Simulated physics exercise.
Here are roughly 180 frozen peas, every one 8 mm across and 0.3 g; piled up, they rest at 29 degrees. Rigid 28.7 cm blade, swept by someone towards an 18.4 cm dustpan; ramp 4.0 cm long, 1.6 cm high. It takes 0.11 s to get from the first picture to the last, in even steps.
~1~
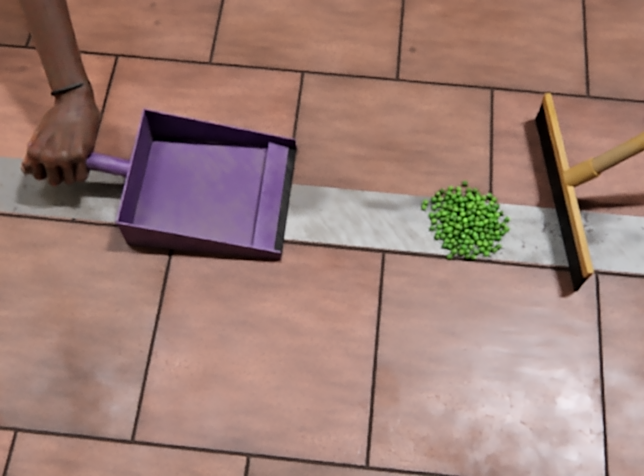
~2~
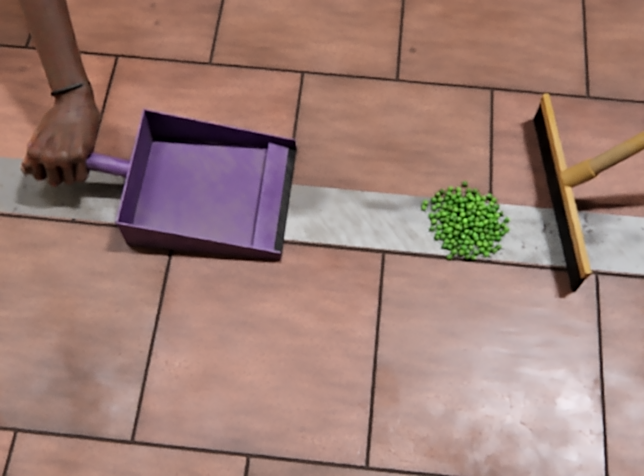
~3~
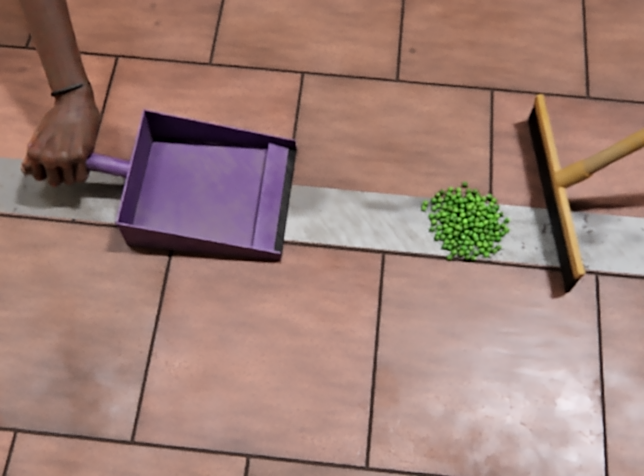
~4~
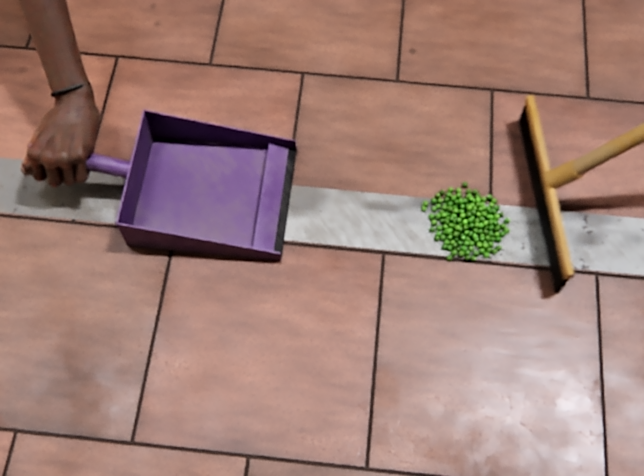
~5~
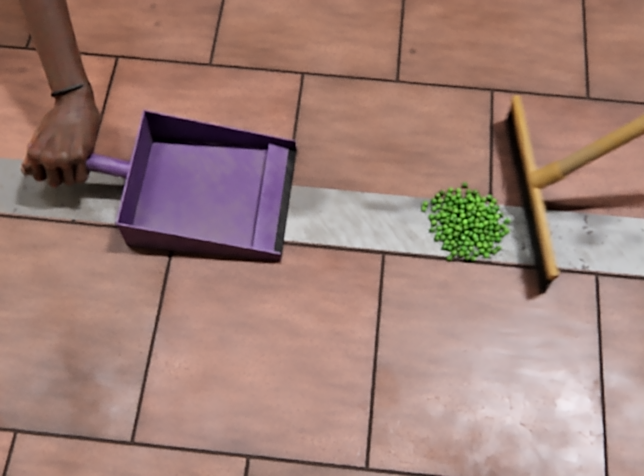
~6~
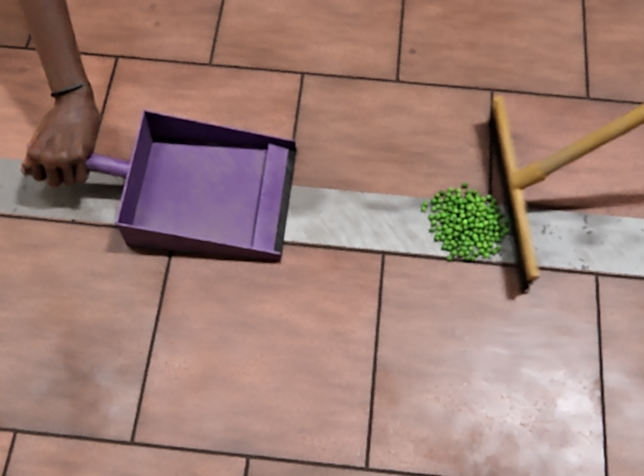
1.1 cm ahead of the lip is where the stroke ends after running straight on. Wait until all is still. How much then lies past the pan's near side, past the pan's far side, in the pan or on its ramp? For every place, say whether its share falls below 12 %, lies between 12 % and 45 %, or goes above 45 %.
Past the pan's near side: It gets a decent chunk, past the pan's far side: It gets a trickle, in the pan or on its ramp: It gets a decent chunk.
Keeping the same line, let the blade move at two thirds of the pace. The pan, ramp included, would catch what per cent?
Roughly 25 in a hundred.
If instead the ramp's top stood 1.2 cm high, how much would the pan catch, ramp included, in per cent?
Near 45 per cent, then.
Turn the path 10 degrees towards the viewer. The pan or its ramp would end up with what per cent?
In that case some 30 per cent.
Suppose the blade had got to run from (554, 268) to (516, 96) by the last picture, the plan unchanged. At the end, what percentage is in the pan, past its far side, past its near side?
Final per cent - pan 20, far 10, near 20.
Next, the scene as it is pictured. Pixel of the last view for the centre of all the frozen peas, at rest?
In the last view, approximately (218, 231).
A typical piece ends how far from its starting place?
I'd put it near 36 cm.
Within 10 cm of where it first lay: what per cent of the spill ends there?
0 percent, roughly.
Then, 0.12 s after the last picture, middle of the blade 17 cm from the lip; 0 % over the lip, far side 5 %, near side 10 %.
Then, 0.21 s after the last picture, middle of the blade 6 cm from the lip; 0 % over the lip, far side 5 %, near side 20 %.
Then, 0.43 s after the last picture, middle of the blade 4 cm from the lip; 50 % over the lip, far side 5 %, near side 25 %.
In the end, near side 25 %, far side 5 %, pan 35 %, in front of the lip or behind the blade 30 %.
